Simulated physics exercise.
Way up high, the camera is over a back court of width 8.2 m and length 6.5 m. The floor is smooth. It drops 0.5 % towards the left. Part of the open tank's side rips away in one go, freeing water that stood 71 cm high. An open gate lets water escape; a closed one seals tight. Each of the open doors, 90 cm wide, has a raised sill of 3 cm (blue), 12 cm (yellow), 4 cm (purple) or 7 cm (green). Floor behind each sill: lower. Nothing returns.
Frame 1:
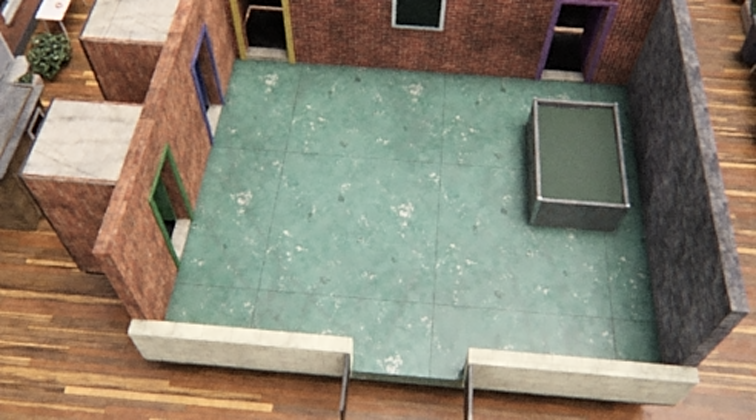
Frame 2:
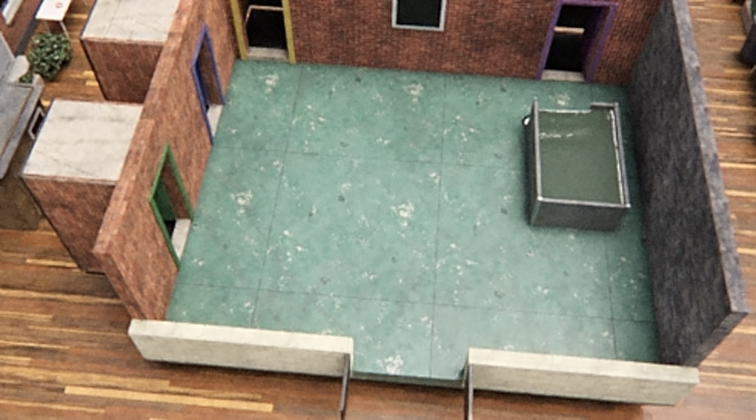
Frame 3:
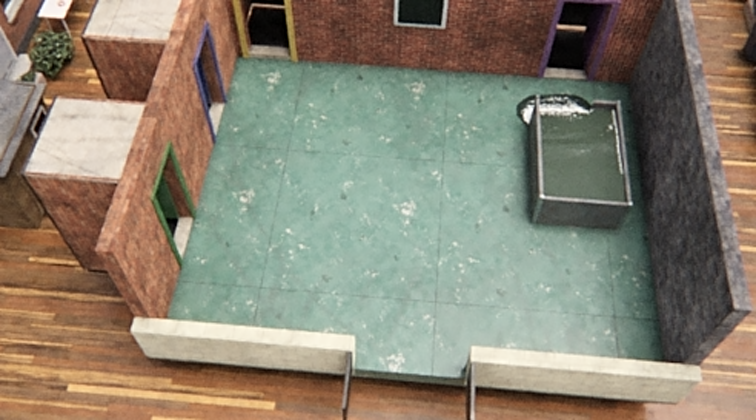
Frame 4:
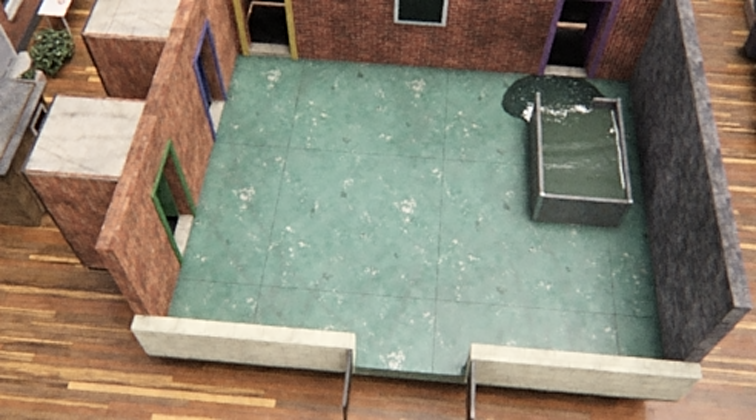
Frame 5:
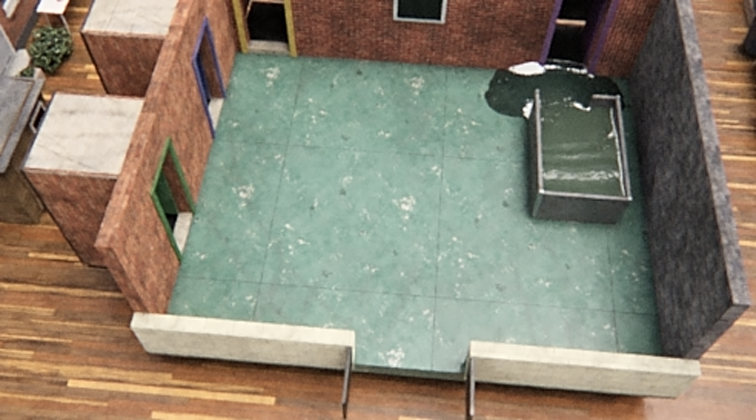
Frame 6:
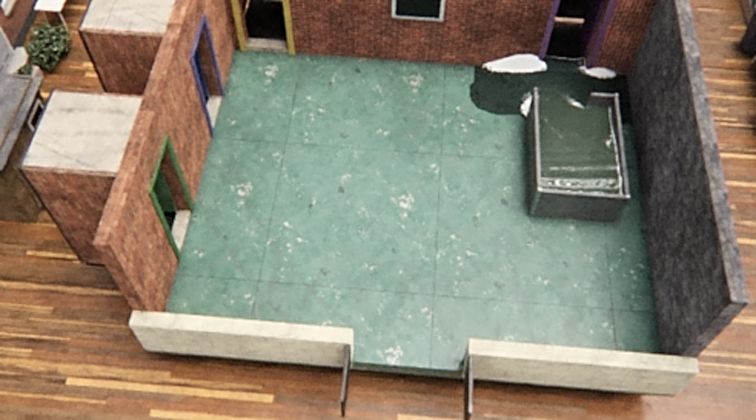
At the start, still water fills an open tank near the right wall of a green-floored, brick-walled court seen from above. Water then bursts from the tank's far side, pools darkly behind it, and spreads leftward and along the back wall by the purple-framed doorway, while the tank's level drops.
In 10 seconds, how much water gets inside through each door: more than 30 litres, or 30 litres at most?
The blue door overruns the limit; the yellow door stops short of the limit; the purple door overruns the limit; the green door stops short of the limit.
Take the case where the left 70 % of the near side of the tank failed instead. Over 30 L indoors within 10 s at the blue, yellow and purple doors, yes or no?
Then: Blue short of it, yellow short of it, purple short of it.
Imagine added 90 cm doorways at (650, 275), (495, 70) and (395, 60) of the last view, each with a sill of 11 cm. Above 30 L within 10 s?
Note, doorways in listed order: Stays short, goes beyond, stays short.
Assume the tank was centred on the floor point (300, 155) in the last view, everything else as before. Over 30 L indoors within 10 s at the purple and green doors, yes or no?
For the purple door, the amount is acceptable; for the green door, the amount is acceptable.
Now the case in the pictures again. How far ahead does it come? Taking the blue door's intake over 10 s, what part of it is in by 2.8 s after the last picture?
Fraction in by then: Around 0 per cent.
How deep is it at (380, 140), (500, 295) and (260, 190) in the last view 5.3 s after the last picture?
Spot by spot: Some 2, 0, then 2 cm.
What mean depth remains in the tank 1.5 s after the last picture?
34 cm.
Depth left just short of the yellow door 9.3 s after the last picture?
It's about 5.0 cm.
Then, 0.7 s after the last picture water covers 10 % of the floor and is deepest (42 cm) near (535, 74); blue door not reached, yellow door not reached, purple door 22 cm at the sill, 216 L in, green door not reached.
Then, 1.5 s after the last picture water covers 20 % of the floor and is deepest (35 cm) near (535, 74); blue door not reached, yellow door not reached, purple door 21 cm at the sill, 440 L in, green door not reached.
Then, 2.8 s after the last picture water covers 35 % of the floor and is deepest (20 cm) near (535, 74); blue door 7 cm at the sill, 2 L in, yellow door 3 cm at the sill, 0 L in, purple door 20 cm at the sill, 661 L in, green door not reached.
Then, 5.3 s after the last picture water covers 45 % of the floor and is deepest (14 cm) near (535, 74); blue door 7 cm at the sill, 50 L in, yellow door 6 cm at the sill, 0 L in, purple door 13 cm at the sill, 845 L in, green door 4 cm at the sill, 0 L in.
Then, 9.3 s after the last picture water covers 65 % of the floor and is deepest (8 cm) near (535, 74); blue door 5 cm at the sill, 77 L in, yellow door 5 cm at the sill, 0 L in, purple door 7 cm at the sill, 931 L in, green door 4 cm at the sill, 0 L in.
